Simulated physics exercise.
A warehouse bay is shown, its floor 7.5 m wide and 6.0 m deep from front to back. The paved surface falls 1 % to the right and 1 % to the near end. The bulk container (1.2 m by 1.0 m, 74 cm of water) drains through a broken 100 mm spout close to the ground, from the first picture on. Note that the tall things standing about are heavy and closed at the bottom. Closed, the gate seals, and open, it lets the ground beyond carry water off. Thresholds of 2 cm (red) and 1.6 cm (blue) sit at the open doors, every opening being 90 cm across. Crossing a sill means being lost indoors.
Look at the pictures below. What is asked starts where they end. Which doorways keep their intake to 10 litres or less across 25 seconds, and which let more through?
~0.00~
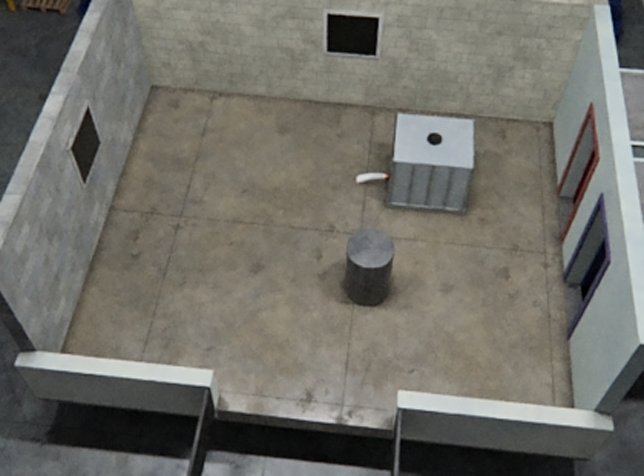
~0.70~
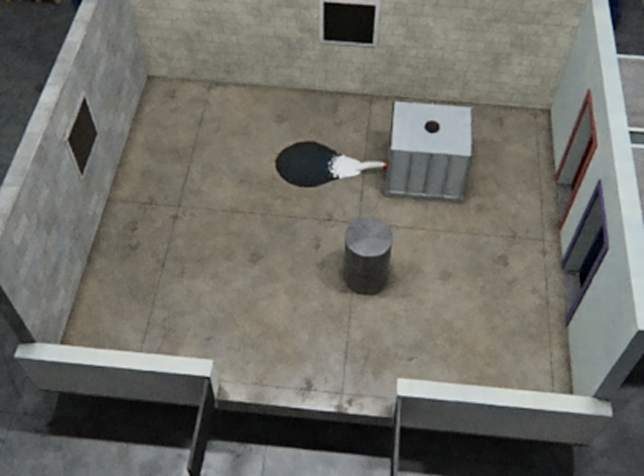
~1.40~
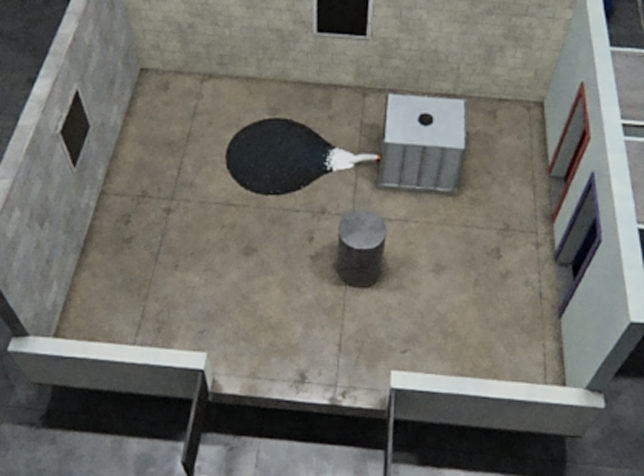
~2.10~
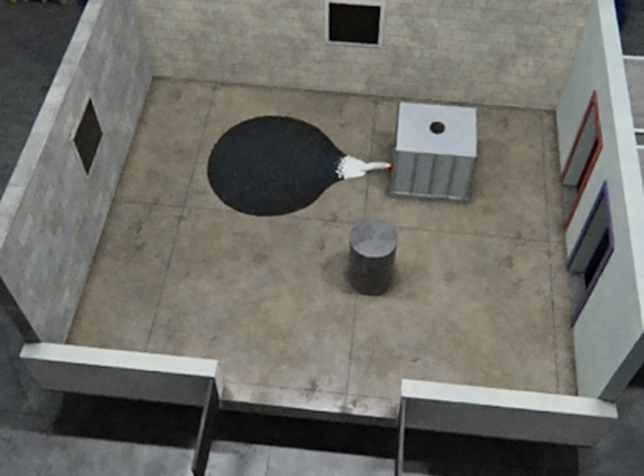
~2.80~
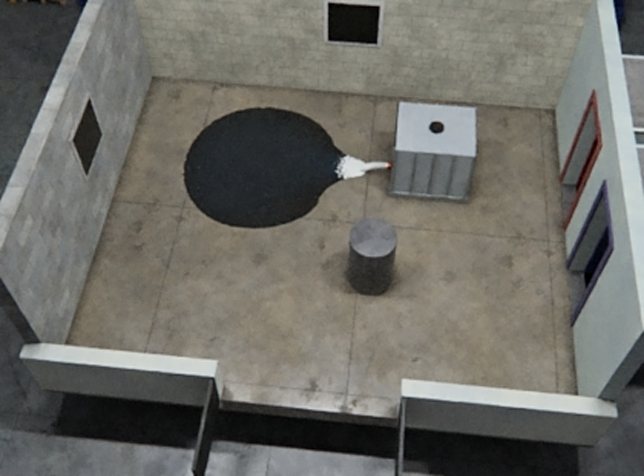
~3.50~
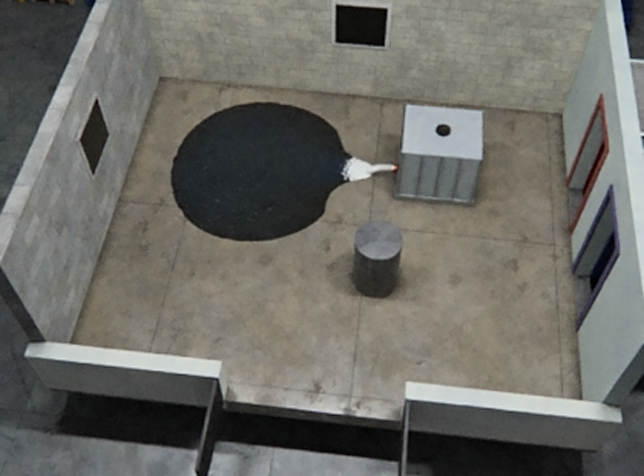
Across that span, at the red door the intake stays at or under 10 litres; at the blue door the intake stays at or under 10 litres.
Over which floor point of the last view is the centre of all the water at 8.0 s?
I'd say somewhere about (234, 180).
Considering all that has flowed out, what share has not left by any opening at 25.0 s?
About 80 per cent remains.
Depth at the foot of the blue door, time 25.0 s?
Depth: Approx. 0.0 cm.
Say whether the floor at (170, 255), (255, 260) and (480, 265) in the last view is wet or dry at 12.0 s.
Soaked, soaked, bone dry.
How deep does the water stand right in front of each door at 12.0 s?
Depths in centimetres: Red 0.0, blue 0.0.
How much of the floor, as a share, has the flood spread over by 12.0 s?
About 50 percent of the floor.
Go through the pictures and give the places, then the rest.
In the first picture, the jet has just started at (375, 176); the ground is still dry.
In the second picture, from the spout at (372, 165) the water has spread over 0.9 m2; its tip is at (278, 158), and it is 1.3 cm deep on average.
In the third picture, from the spout at (366, 158) the water has spread over 2.3 m2; its tip is at (228, 160), and it is 1.1 cm deep on average.
In the fourth picture, the jet leaves at (377, 166); the sheet reaches (210, 174), 3.2 m away, and wets 3.8 m2.
In the fifth picture, from the spout at (377, 165) the water has spread over 5.2 m2; its tip is at (186, 169), and it is 1.1 cm deep on average.
In the sixth picture, from the spout at (383, 168) the water has spread over 6.6 m2; its tip is at (174, 173), and it is 1.1 cm deep on average.
After 5.0 s water covers 20 % of the floor and is deepest (4 cm) near (361, 173); red door not reached, blue door not reached.
After 8.0 s water covers 35 % of the floor and is deepest (4 cm) near (361, 173); red door not reached, blue door not reached.
After 12.0 s water covers 50 % of the floor and is deepest (4 cm) near (361, 173); red door not reached, blue door not reached.
After 16.0 s water covers 55 % of the floor and is deepest (4 cm) near (361, 173); red door not reached, blue door not reached.
After 25.0 s water covers 65 % of the floor and is deepest (5 cm) near (371, 174); red door 0.47 cm at the sill, 0 L in, blue door not reached.
